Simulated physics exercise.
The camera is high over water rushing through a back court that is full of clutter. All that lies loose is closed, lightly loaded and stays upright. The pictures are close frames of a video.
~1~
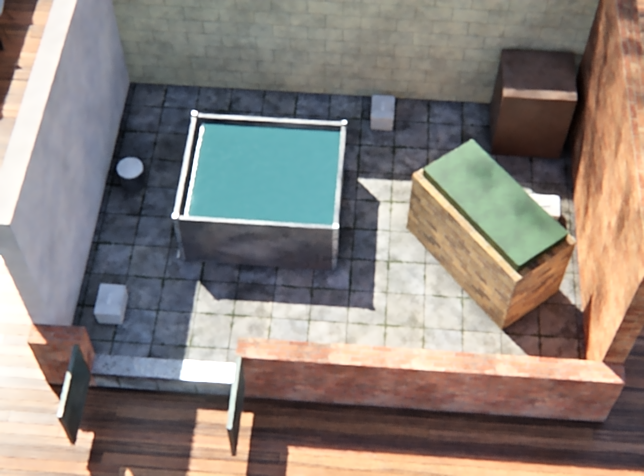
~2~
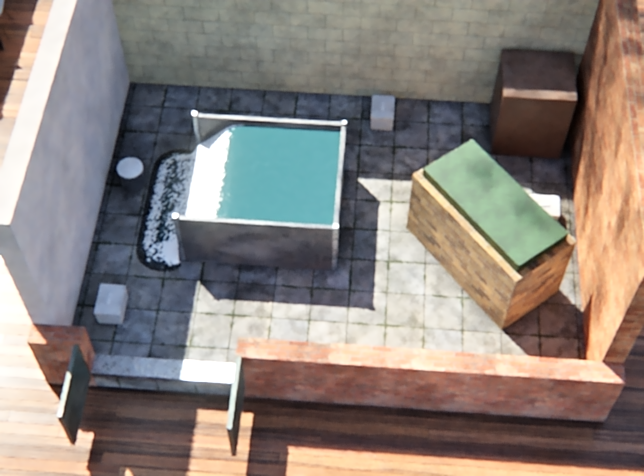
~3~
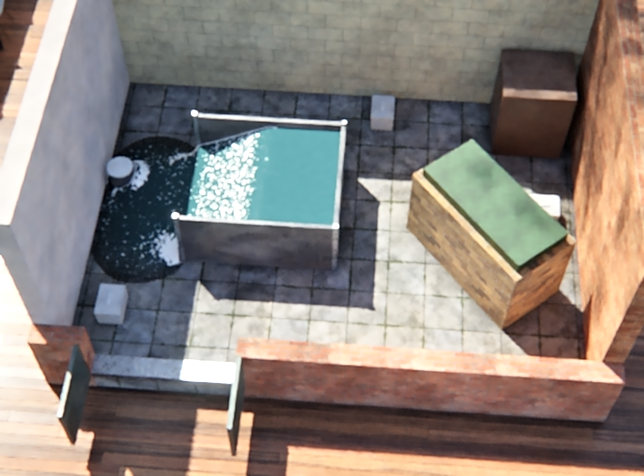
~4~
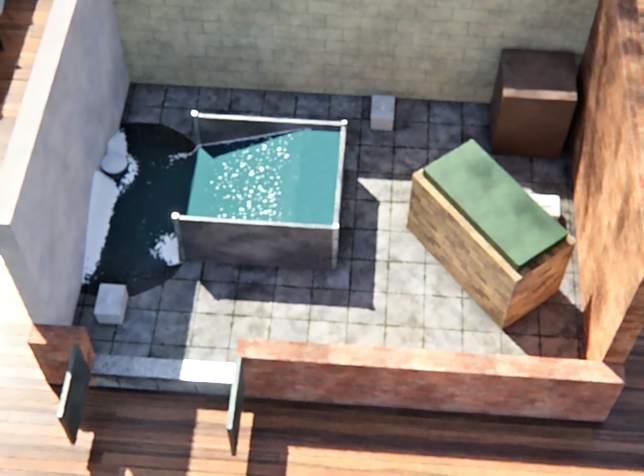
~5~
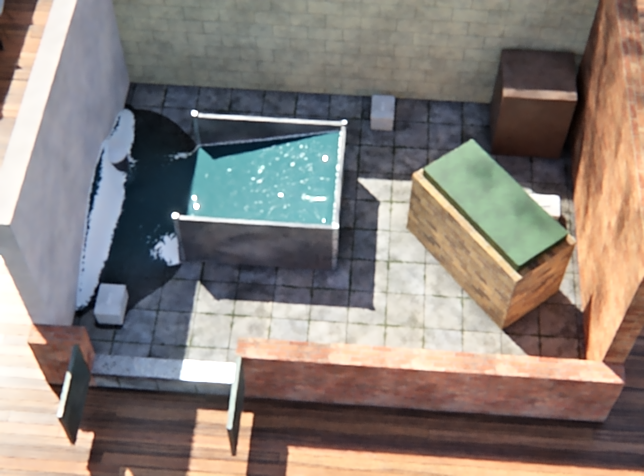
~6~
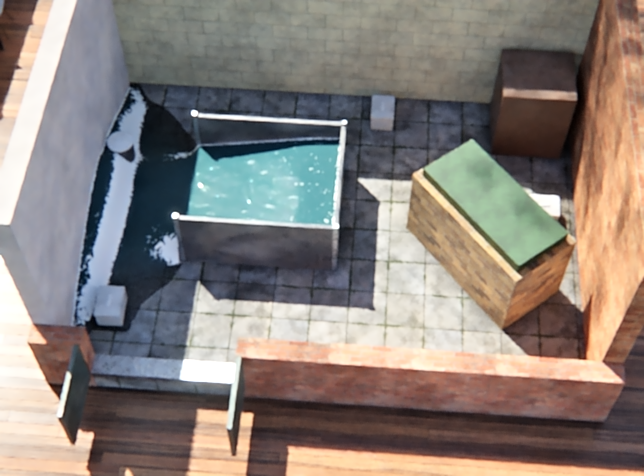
At first, a square tank of teal water stands full on a dry paved court. Water then pours from its left side and spreads dark and foamy to the left wall, while a small pale pail shifts slightly left, then drifts toward the back as the other objects stay put.
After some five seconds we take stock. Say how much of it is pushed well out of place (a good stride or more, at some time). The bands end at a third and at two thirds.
That comes to at least two thirds.
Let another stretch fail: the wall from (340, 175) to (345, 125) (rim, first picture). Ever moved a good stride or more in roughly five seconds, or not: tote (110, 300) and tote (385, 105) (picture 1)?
In turn: Less than that, swept aside.
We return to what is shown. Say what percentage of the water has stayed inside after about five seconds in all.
Some 72 per cent.
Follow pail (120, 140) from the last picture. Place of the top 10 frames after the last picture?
Close to (354, 106).
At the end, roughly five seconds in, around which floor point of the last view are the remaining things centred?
Around (555, 242).
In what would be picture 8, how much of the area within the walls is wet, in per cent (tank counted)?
Near 25 in a hundred.
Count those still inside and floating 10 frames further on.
That makes 0.
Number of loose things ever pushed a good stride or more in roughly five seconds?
I count 5.
A moment on, 1 of 5 are well off their spots; 1 afloat.
Next, 2 of 5 are well off their spots; 0 afloat.
Later, 4 of 5 are well off their spots; 2 afloat.
In the end, 5 of 5 are well off their spots, and 5 have been at some point; 4 afloat.
